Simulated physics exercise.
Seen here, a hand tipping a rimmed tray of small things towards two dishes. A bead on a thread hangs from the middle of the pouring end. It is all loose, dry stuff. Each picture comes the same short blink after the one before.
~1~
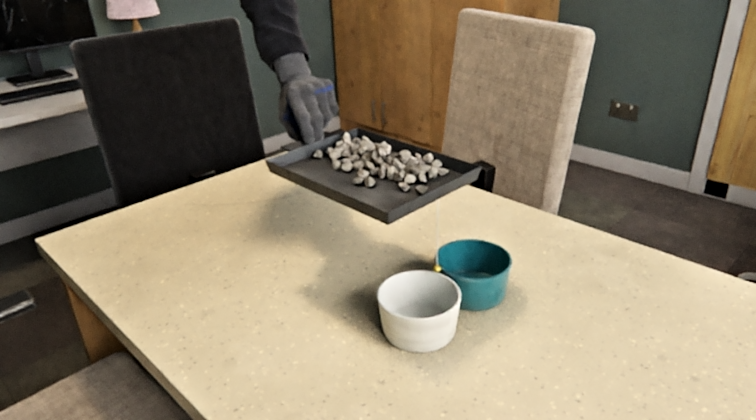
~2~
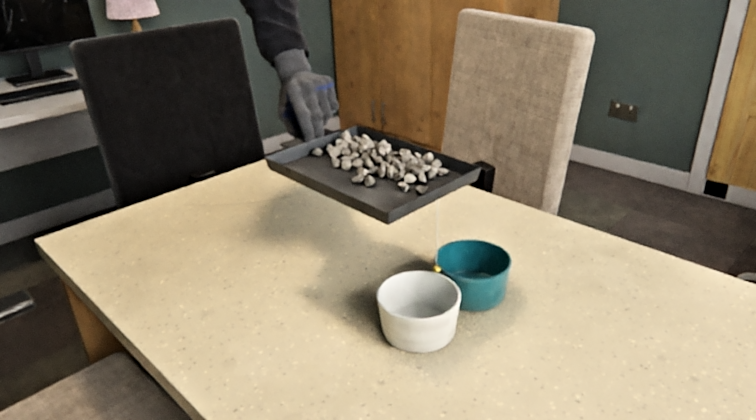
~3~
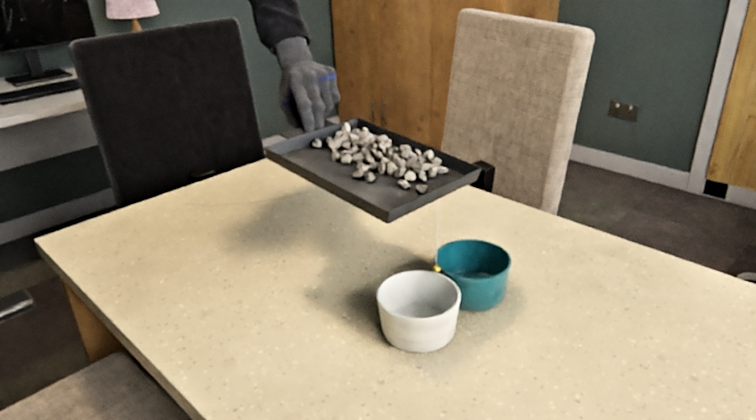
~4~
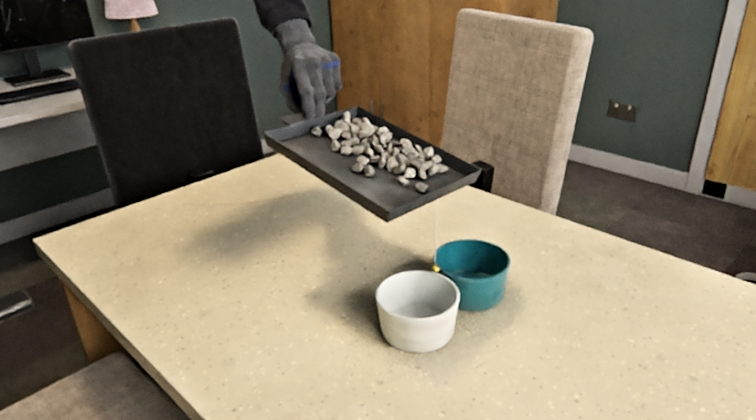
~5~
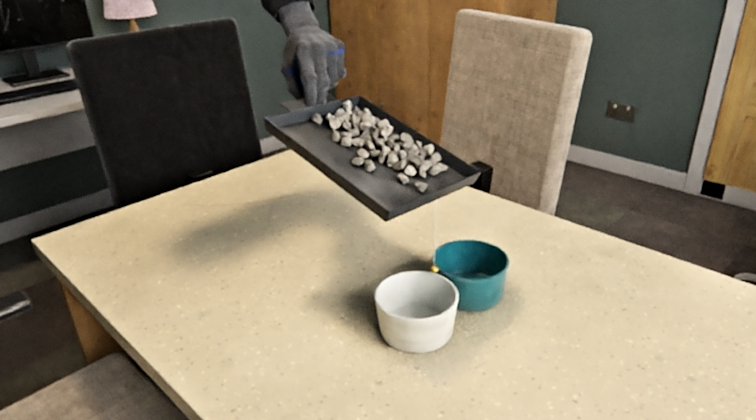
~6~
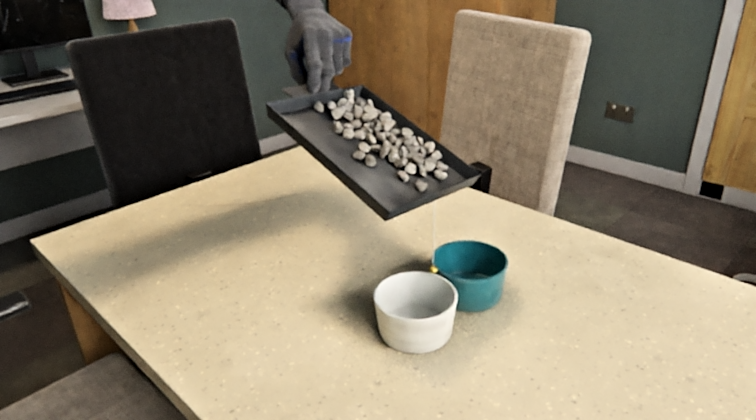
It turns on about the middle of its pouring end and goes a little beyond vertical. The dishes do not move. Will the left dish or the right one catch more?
More goes to the right dish.
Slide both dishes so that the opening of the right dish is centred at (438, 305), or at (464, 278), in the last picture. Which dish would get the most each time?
In turn: The right-hand dish; right.
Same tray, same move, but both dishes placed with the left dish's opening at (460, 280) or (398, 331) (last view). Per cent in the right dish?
First some 20, then 50 per cent.
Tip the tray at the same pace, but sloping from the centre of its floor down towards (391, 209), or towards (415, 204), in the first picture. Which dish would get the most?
The first try: Left. The second: The left dish.
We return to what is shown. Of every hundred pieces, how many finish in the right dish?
Roughly 30 in a hundred.
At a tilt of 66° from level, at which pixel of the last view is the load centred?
Roughly at (448, 166).
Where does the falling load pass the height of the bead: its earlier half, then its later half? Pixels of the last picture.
First near (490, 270), later near (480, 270).
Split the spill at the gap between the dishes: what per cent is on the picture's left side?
About 0 per cent.
Just after the last frame, tray tipped steeply; almost all on the tray; about a tenth in the air.
A moment on, tray tipped past a quarter turn; roughly a quarter on the tray; just a few in the left dish; about a tenth in the right dish; roughly half outside both; about a tenth in the air.
Further on, tray tipped past a quarter turn; about a tenth in the left dish; roughly a quarter in the right dish; roughly two thirds outside both.
When it is over, tray tipped past a quarter turn; about a tenth in the left dish; roughly a quarter in the right dish; roughly two thirds outside both.
